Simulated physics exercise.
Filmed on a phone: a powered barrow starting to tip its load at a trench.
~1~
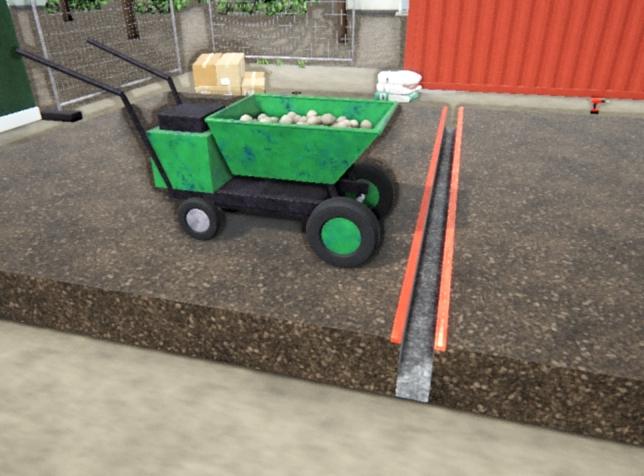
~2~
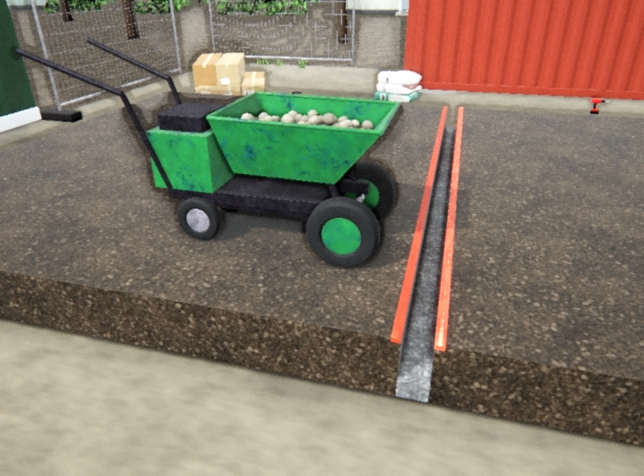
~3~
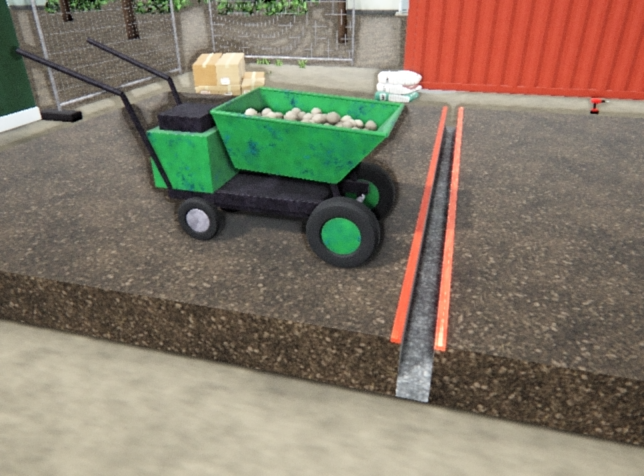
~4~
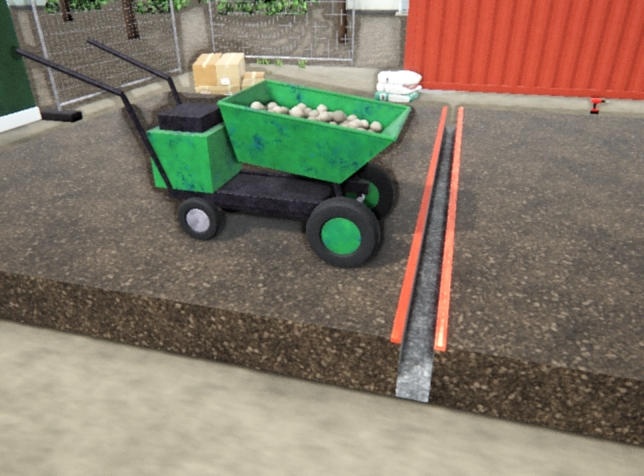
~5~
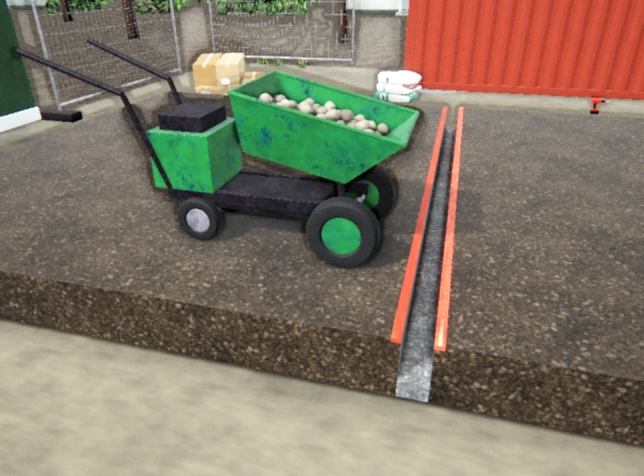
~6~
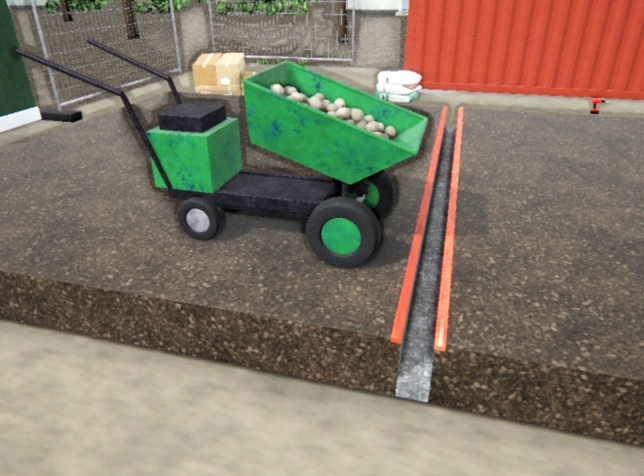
To begin with, a green powered barrow loaded with rounded pebbles stands still beside a narrow trench edged with orange strips, its skip level. The skip then starts to tilt toward the right, slightly at first, its back rising and its front lip lowering until it is clearly slanted, with the pebbles still inside.
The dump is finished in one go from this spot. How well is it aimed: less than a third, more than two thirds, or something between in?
In the trench: Less than a third.
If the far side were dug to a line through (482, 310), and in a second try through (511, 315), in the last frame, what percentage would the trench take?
Near 50 % and 80 %.
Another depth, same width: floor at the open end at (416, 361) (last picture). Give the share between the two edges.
It comes to 0 per cent or so.
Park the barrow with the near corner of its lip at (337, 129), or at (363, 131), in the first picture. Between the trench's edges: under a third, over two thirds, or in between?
The first try: The middle third. The second: Less than a third.
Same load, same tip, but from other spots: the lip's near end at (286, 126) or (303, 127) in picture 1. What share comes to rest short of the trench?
In turn 30 and 20 in a hundred.
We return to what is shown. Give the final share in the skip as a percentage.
Near 20 %.
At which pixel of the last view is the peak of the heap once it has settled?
Close to (493, 228).
Just after the last frame, skip tipped steeply; every one in the skip.
A moment on, skip tipped right over; roughly two thirds in the skip; roughly a quarter beyond it; just a few falling.
Further on, skip tipped right over; roughly a quarter in the skip; the larger part beyond it.
When it is over, skip tipped right over; roughly a quarter in the skip; not one in or heaped over the trench; the larger part beyond it.
